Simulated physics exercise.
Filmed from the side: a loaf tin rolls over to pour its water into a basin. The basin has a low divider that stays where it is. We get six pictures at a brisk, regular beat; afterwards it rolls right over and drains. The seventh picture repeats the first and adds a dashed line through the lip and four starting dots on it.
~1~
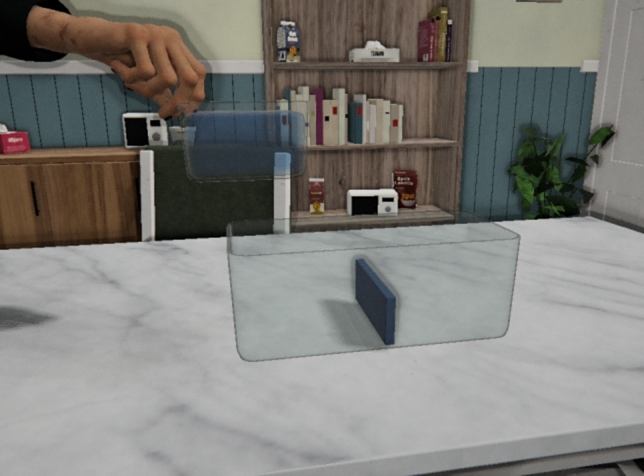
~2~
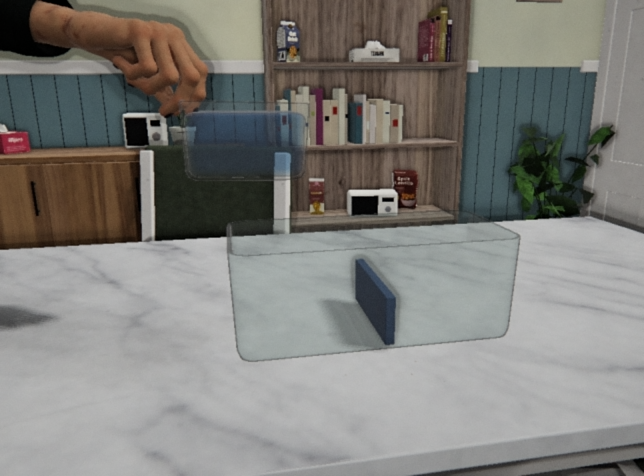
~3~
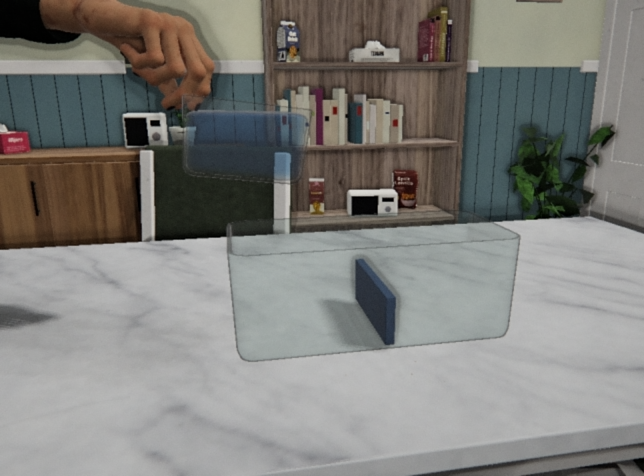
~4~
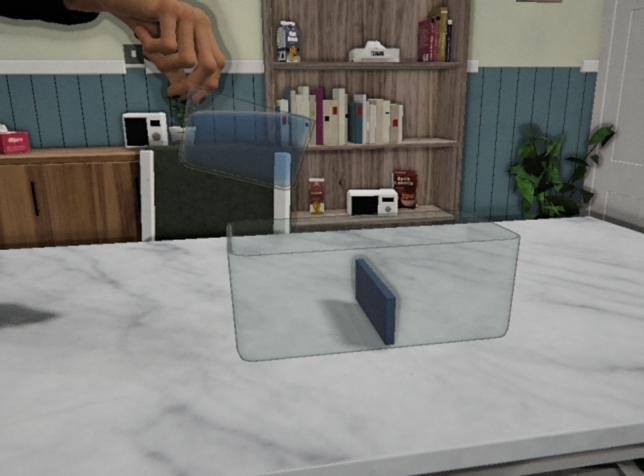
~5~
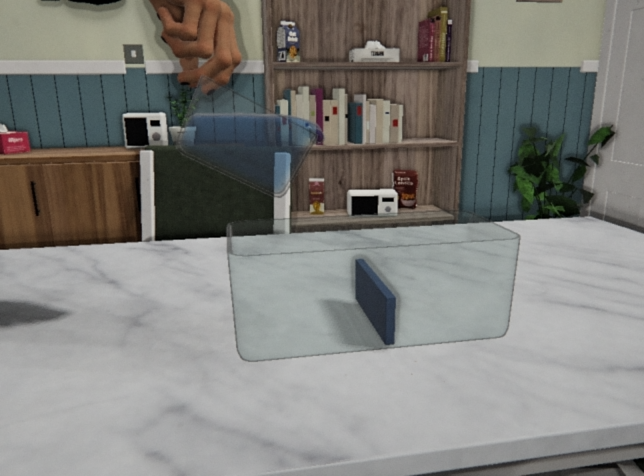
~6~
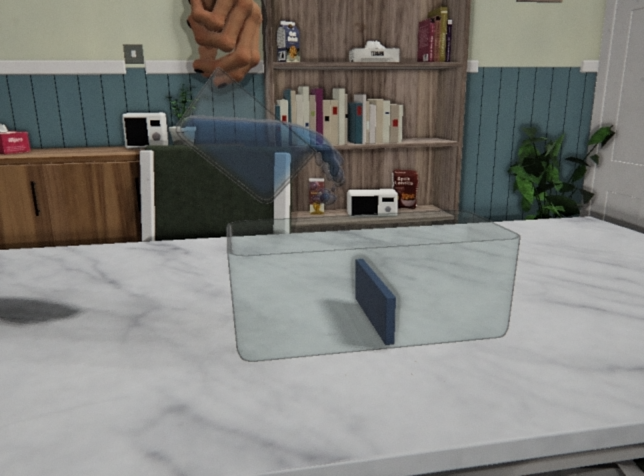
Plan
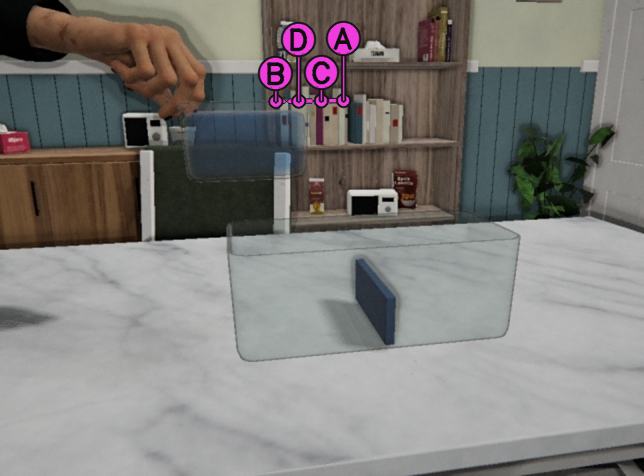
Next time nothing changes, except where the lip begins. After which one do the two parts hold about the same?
C.
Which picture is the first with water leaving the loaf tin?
Picture 5.
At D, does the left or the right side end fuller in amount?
The left side.
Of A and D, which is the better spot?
That would be A.
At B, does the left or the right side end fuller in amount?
More ends on the left.
On the marked copy, A at (343, 100); B at (275, 101); C at (321, 100); D at (298, 101).
If A is chosen, about 26 % ends left of the wall and 74 % right of it.
If B is chosen, about 96 % ends left of the wall and 3 % right of it.
If C is chosen, about 44 % ends left of the wall and 56 % right of it.
If D is chosen, about 82 % ends left of the wall and 16 % right of it.
